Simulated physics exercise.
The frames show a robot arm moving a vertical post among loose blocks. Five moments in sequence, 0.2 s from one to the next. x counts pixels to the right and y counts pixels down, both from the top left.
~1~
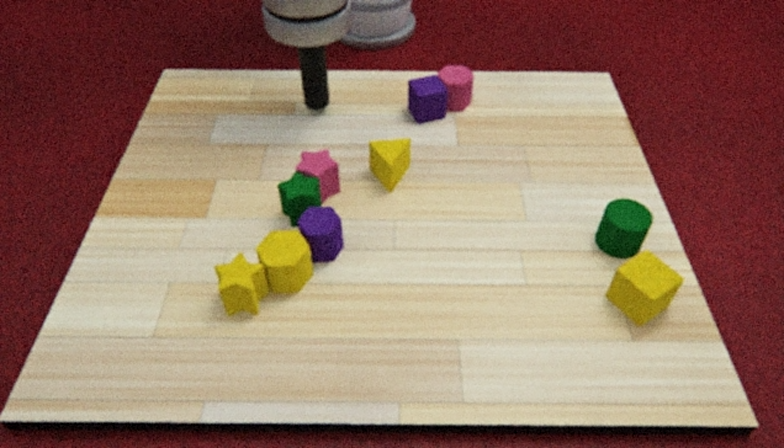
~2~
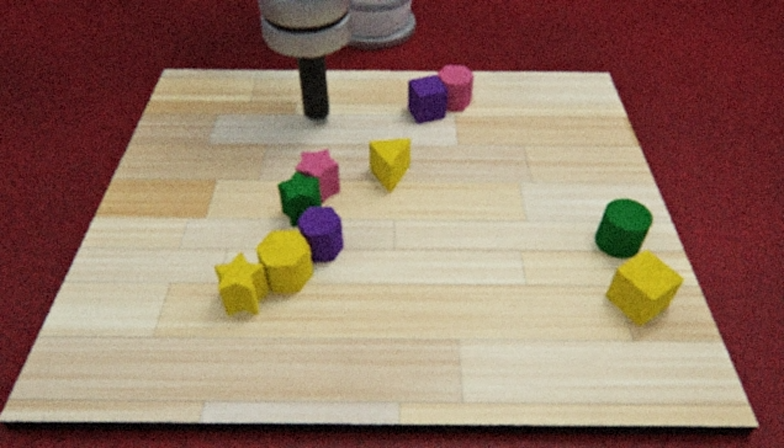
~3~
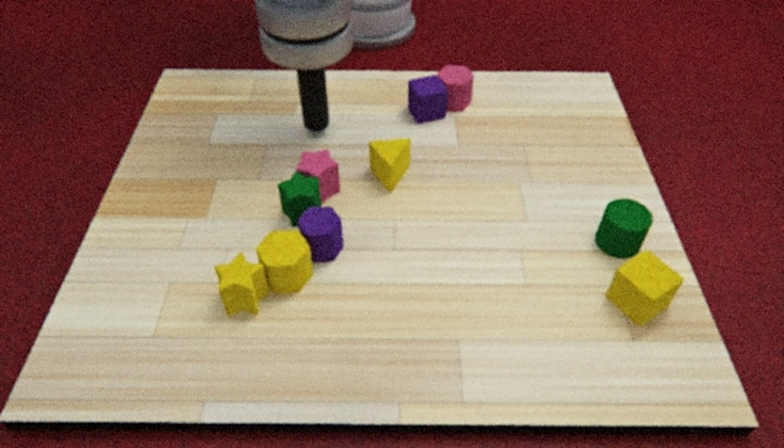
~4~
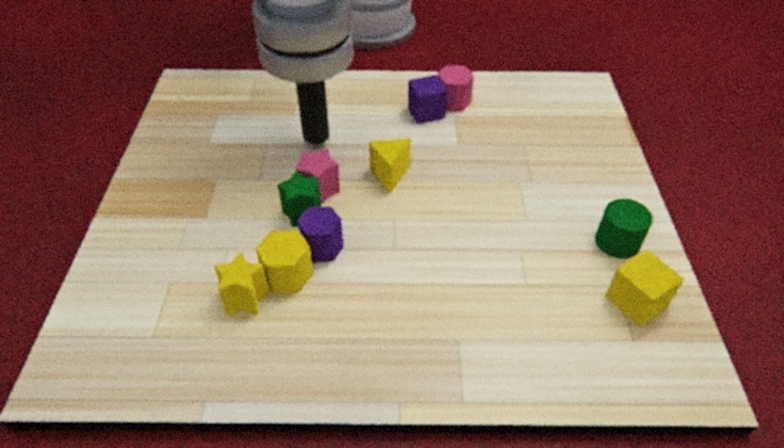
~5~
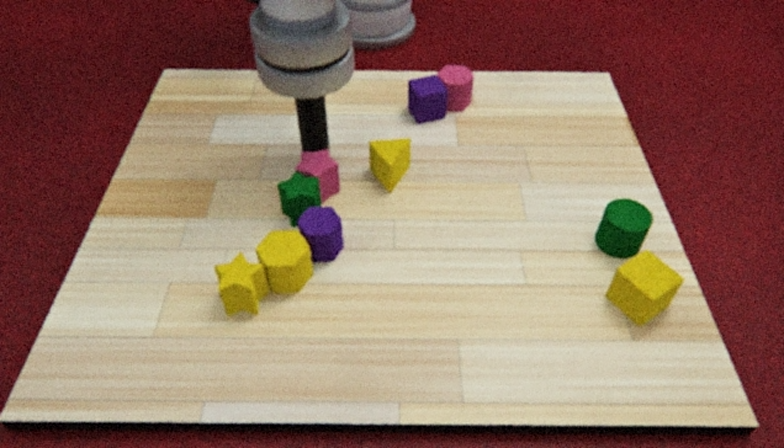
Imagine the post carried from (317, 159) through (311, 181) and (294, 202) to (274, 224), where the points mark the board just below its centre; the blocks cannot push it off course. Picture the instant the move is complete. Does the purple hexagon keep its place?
I expect not.
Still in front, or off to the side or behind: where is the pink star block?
Gone from the front.
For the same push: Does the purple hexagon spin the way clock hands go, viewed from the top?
Going by the path, no.
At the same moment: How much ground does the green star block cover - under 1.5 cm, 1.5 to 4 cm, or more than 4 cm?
Distance: Above 4 cm.
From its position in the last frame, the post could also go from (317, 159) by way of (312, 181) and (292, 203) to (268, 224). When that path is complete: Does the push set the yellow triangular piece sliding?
Answer: No.
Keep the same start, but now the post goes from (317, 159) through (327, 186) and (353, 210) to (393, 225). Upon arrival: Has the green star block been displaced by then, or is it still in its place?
It gets displaced.
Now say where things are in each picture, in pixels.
In the first picture, tip of the post (317, 102), middles of tops, yellow hexagon (282, 247), green star block (299, 185), pink star block (316, 162), purple hexagon (319, 220).
In the second picture, post (317, 112), nothing pushed.
In the third picture, post (317, 124), nothing pushed.
In the fourth picture, post (316, 136), nothing pushed.
In the fifth picture, post (316, 151), yellow hexagon (282, 247), green star block (299, 185), pink star block (316, 162), purple hexagon (319, 220).
What follows on the original path. One third of the way, post (310, 173); green star block (296, 195); pink star block (315, 173).
Two thirds of the way, post (293, 194); yellow hexagon (281, 251); green star block (289, 217), turned 15° anticlockwise; pink star block (307, 192), turned 30° anticlockwise; purple hexagon (325, 233), turned 35° anticlockwise.
At the end, post (273, 216); yellow hexagon (279, 257); green star block (291, 224); pink star block (305, 198), turned 60° anticlockwise; purple hexagon (327, 238), turned 60° anticlockwise.
